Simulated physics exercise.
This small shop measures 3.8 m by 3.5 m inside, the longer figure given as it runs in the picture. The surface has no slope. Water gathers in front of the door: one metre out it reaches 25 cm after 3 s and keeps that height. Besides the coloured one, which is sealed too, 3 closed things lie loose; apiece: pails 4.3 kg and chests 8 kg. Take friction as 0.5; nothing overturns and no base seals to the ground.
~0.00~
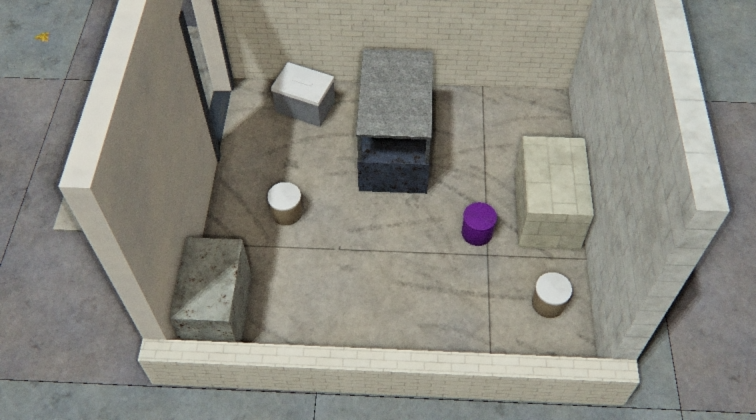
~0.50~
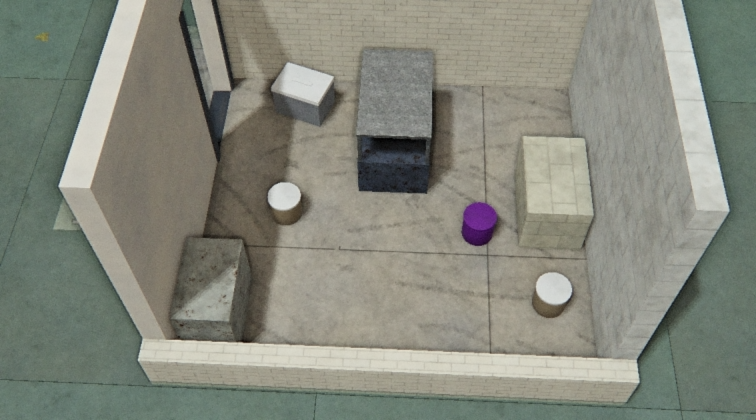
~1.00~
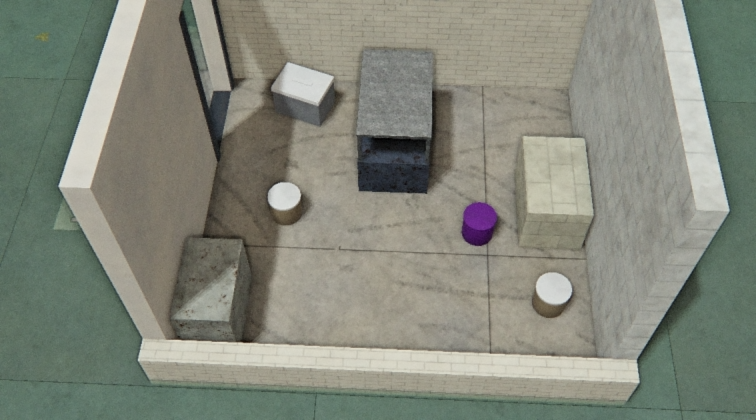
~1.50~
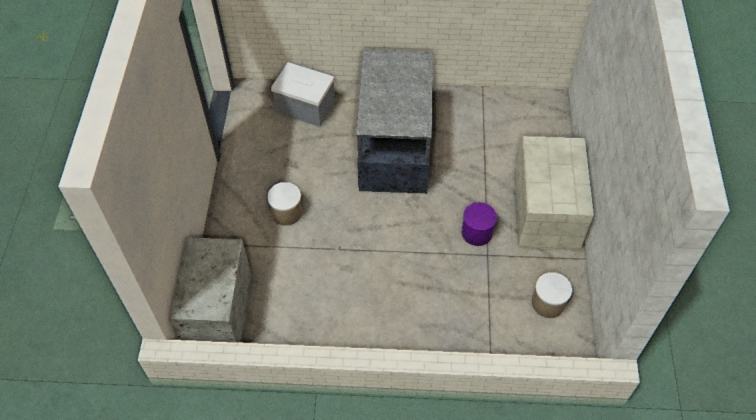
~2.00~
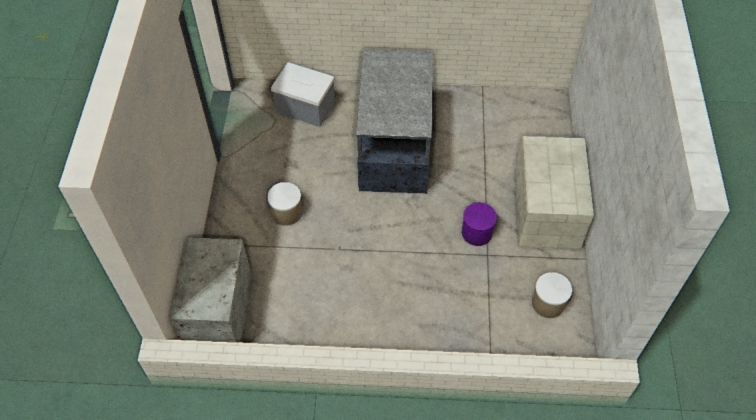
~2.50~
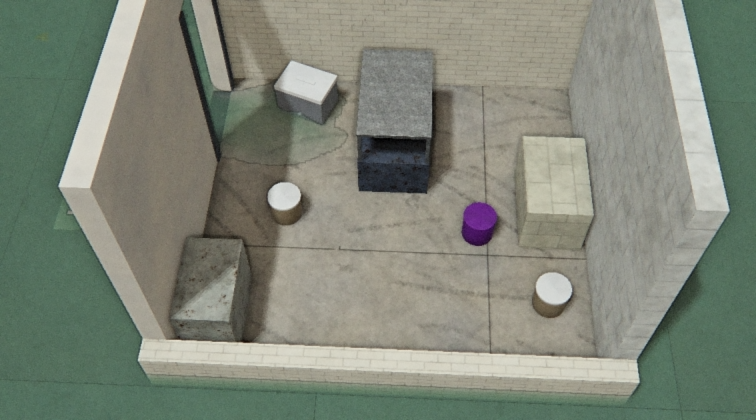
Greenish water covers the ground outside a small, roofless shop with pale walls, seen from a fixed, high viewpoint. Inside are a dark grey counter at the back, a white-topped box near the left doorway, a mottled block, a cream block, a purple pail and two white-topped pails. Water then enters through the doorway and spreads thinly around the nearby box, which barely shifts, while the pails stay still.
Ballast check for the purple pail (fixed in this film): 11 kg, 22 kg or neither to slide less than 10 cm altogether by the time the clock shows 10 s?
Verdict: The lower weight is enough.
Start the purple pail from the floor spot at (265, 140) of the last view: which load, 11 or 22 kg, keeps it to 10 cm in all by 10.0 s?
Neither holds.
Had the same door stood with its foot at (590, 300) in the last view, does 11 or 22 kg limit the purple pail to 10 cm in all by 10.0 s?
Then the smaller load will do.
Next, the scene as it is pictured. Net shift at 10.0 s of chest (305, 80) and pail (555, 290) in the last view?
In turn: 40 cm, 120 cm.
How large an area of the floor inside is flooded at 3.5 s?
Roughly 3.0 m2.
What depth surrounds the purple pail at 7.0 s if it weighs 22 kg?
Roughly 1 cm.
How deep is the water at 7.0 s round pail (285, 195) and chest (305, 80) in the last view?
About 5 and 16 cm.
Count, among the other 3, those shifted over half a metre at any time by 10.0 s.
I count 2.
After 3.5 s the purple pail would be 0 cm from its start with 11 kg and 0 cm from its start with 22 kg; 0 cm of water round it then.
After 4.5 s the purple pail would be 0 cm from its start with 11 kg and 0 cm from its start with 22 kg; 0 cm of water round it then.
After 7.0 s the purple pail would be 0 cm from its start with 11 kg and 0 cm from its start with 22 kg; 1 cm of water round it then.
After 10.0 s the purple pail would be 0 cm from its start with 11 kg and 0 cm from its start with 22 kg; 8 cm of water round it then.
